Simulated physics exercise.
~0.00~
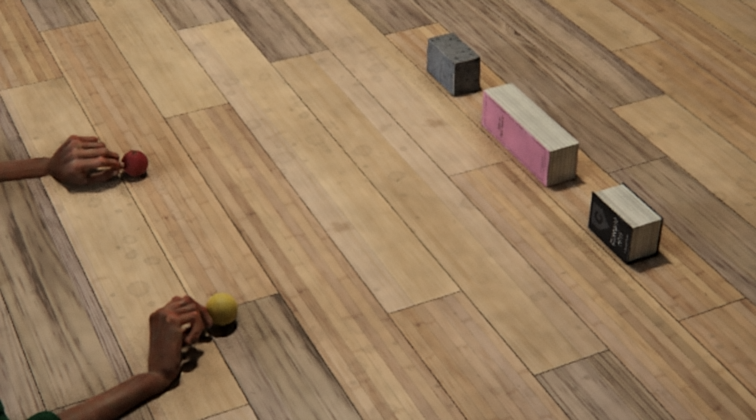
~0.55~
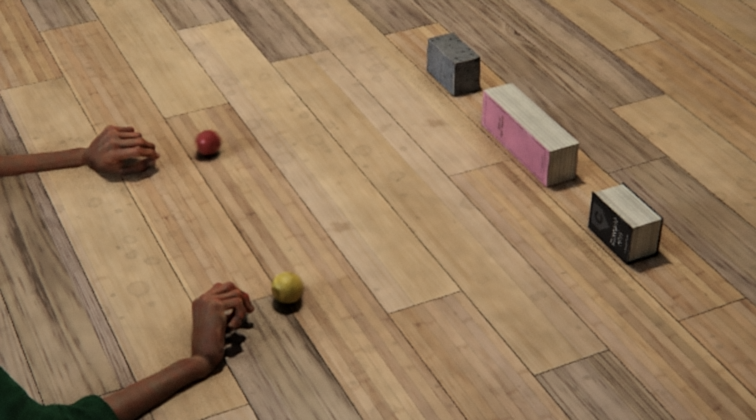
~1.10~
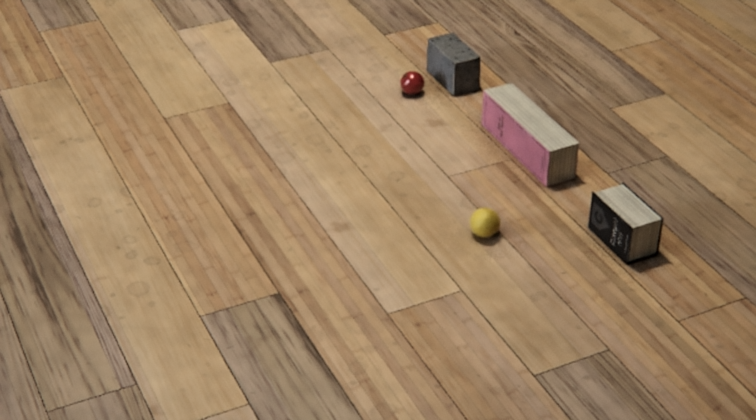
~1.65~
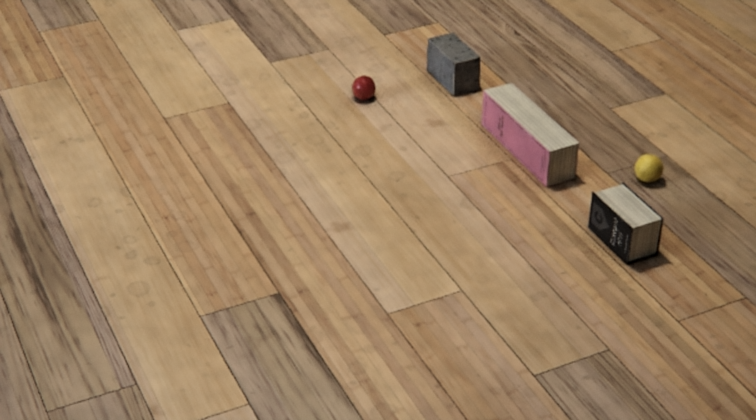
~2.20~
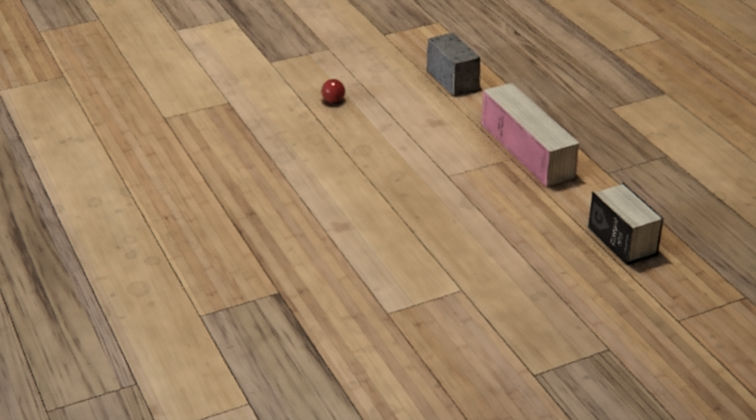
On a wooden plank floor, two hands release a red tomato and a yellow lemon, which roll right toward a grey brick, a pink book and a black book. The tomato hits the brick and rolls back left, while the lemon passes between the books and out of view.
